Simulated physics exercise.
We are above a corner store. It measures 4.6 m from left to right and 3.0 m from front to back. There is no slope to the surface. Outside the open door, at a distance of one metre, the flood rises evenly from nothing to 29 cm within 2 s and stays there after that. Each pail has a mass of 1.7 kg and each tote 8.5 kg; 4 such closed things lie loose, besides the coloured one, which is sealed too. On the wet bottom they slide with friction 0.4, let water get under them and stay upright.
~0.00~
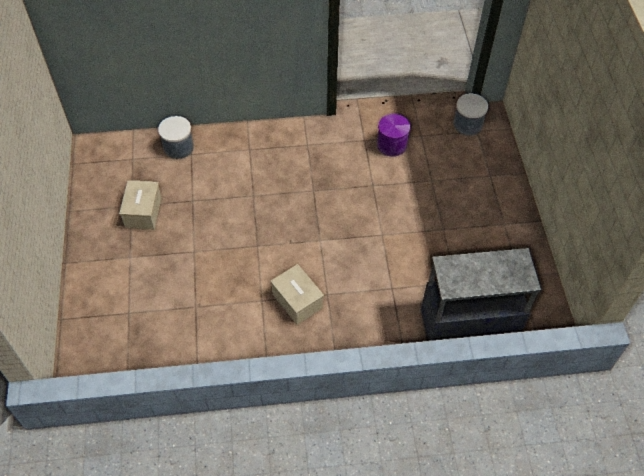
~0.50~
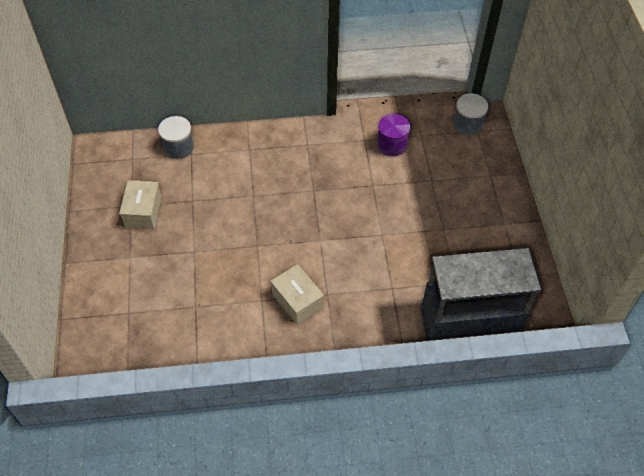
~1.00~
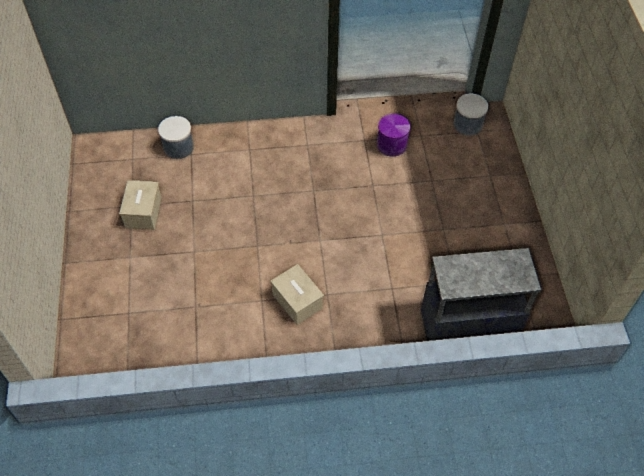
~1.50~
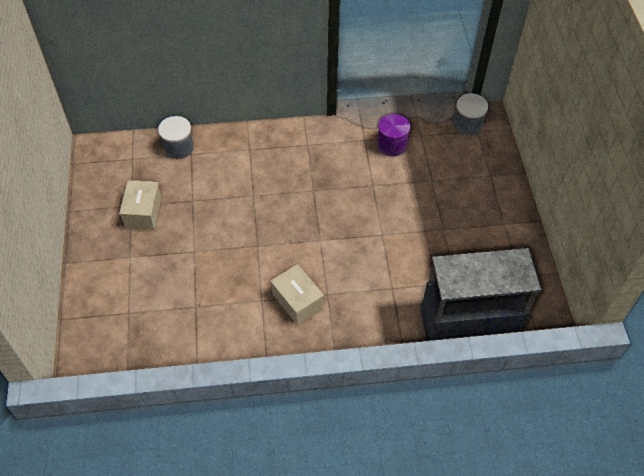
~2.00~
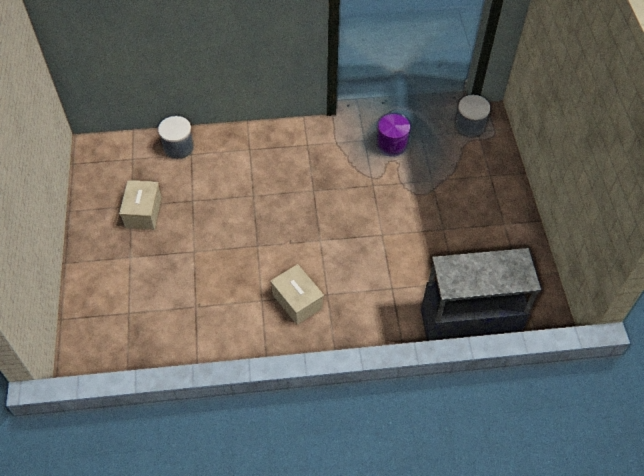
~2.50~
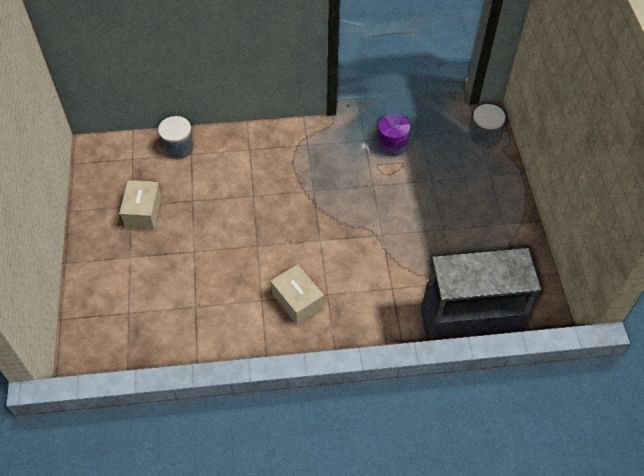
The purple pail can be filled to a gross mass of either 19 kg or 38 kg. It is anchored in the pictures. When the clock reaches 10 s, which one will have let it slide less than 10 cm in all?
Watching this, neither ballast does the job.
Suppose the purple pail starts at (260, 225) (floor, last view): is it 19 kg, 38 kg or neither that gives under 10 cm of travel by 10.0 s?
It turns out that both loads succeed.
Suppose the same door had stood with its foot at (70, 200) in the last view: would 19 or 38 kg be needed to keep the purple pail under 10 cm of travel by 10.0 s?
The big mass is needed.
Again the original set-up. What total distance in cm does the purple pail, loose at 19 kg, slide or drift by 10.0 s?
All together it comes to about 350 cm.
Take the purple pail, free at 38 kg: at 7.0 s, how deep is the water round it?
Around 14 cm.
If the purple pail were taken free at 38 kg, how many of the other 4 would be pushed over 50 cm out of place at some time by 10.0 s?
4 in all.
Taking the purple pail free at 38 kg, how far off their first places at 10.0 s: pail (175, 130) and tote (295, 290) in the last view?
Respectively 200 and 200 cm.
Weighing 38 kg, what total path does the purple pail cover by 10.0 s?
The total path comes to around 40 cm.
After 3.5 s the purple pail would be 118 cm from its start with 19 kg and 35 cm from its start with 38 kg; 11 cm of water round it then.
After 4.5 s the purple pail would be 152 cm from its start with 19 kg and 35 cm from its start with 38 kg; 11 cm of water round it then.
After 7.0 s the purple pail would be 209 cm from its start with 19 kg and 35 cm from its start with 38 kg; 14 cm of water round it then.
After 10.0 s the purple pail would be 284 cm from its start with 19 kg and 43 cm from its start with 38 kg; 15 cm of water round it then.
